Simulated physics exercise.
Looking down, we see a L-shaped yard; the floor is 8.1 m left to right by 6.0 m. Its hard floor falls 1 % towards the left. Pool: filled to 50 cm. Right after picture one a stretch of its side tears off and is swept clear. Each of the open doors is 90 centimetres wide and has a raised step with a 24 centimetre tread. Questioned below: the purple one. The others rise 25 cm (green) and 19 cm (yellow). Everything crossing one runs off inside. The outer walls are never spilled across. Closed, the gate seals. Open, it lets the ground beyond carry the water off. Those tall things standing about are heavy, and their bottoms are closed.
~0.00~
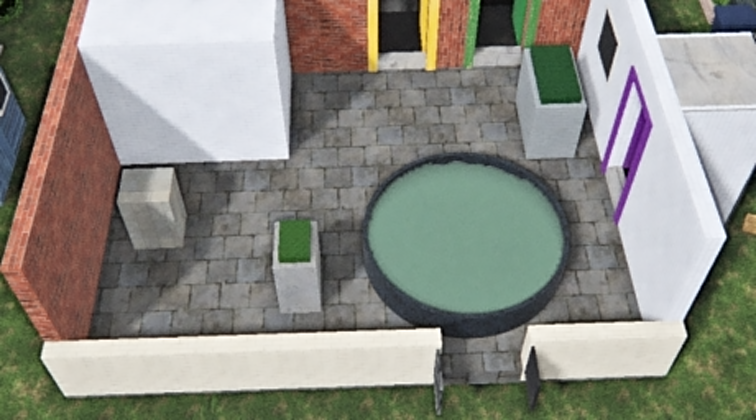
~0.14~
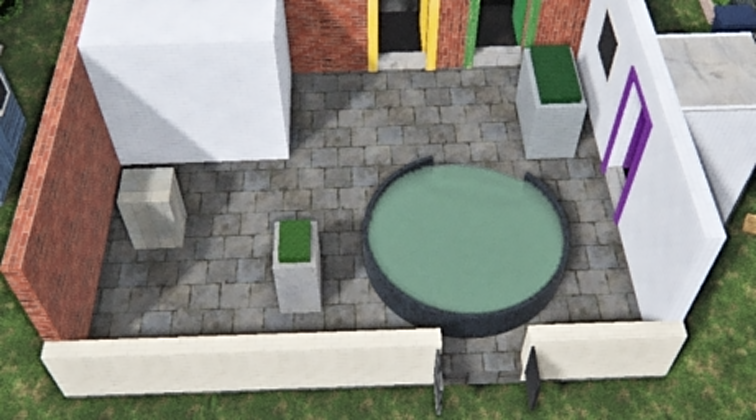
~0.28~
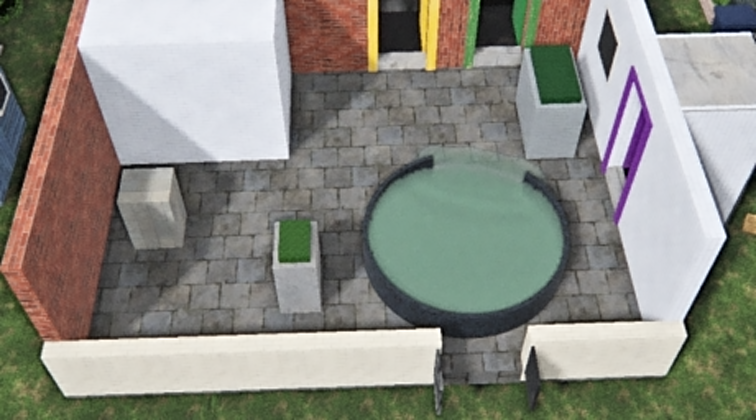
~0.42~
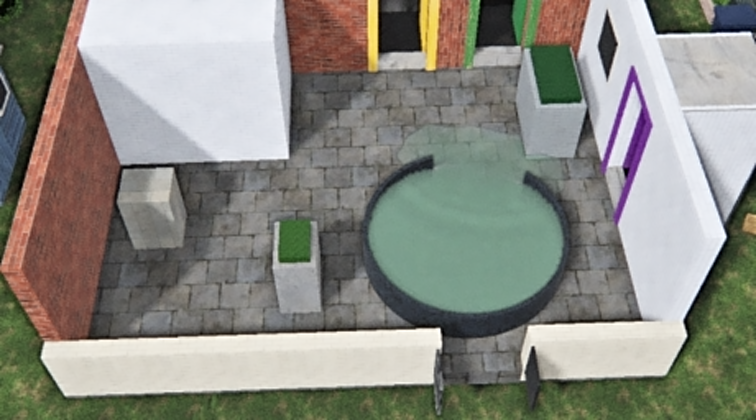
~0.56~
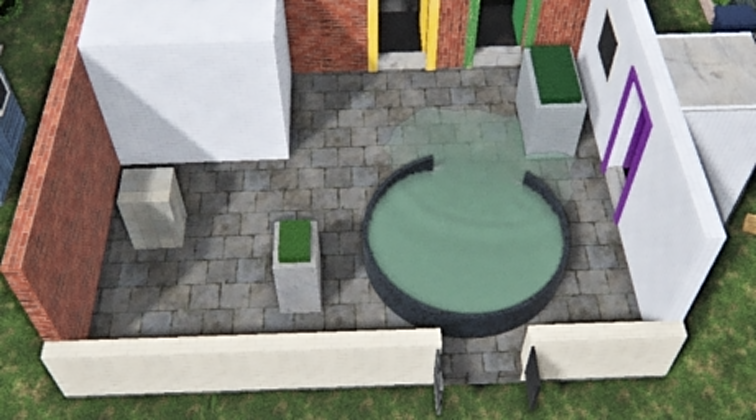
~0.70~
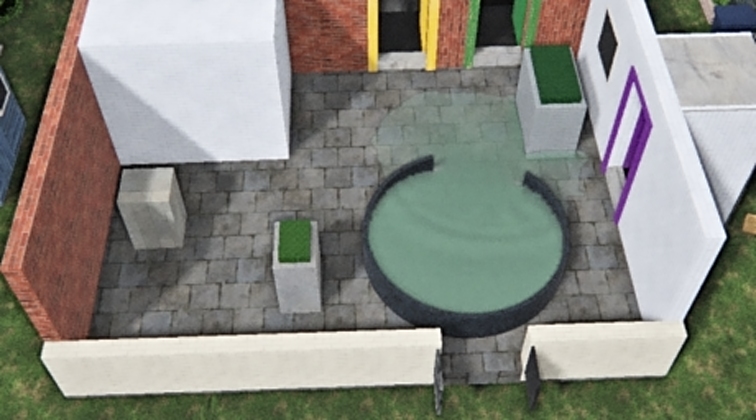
The footage shows a walled, paved yard with a round, dark-rimmed pool of green water; a stretch of its far side disappears, and a thin sheet of water spreads outward across the paving toward the tall planter near the back.
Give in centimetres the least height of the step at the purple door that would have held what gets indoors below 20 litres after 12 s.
8 cm.
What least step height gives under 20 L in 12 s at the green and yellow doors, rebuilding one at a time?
Some 30 cm for green, some 18 cm for yellow.
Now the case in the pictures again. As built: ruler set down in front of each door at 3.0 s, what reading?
Green door 31 cm, yellow door 22 cm, purple door 9 cm.
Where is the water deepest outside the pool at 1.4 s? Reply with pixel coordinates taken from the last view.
Near (490, 68).
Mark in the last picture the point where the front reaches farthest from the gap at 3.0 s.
At about (295, 74).
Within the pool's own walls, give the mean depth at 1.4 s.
Some 39 cm.
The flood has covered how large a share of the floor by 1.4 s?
Close to 25 per cent of it is wet.
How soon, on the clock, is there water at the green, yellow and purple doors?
Green 1.0 s, yellow 1.0 s, purple 1.2 s.
After 1.4 s water covers 25 % of the floor, deepest (34 cm) near (490, 68); 7 cm at the purple door, 0 litres in over its 20 cm step.
After 3.0 s water covers 35 % of the floor, deepest (34 cm) near (480, 68); 9 cm at the purple door, 0 litres in over its 20 cm step.
After 12.0 s water covers 95 % of the floor, deepest (16 cm) near (121, 169); 7 cm at the purple door, 0 litres in over its 20 cm step.
At the purple door as built, the water arrived by 1.2 s and peaked near 12 cm at 4.0 s.
With a step of 6.5 cm, 34 litres would have come in within the 12 s; with 10 cm, 10 litres. So under 20 litres takes about 8 cm.
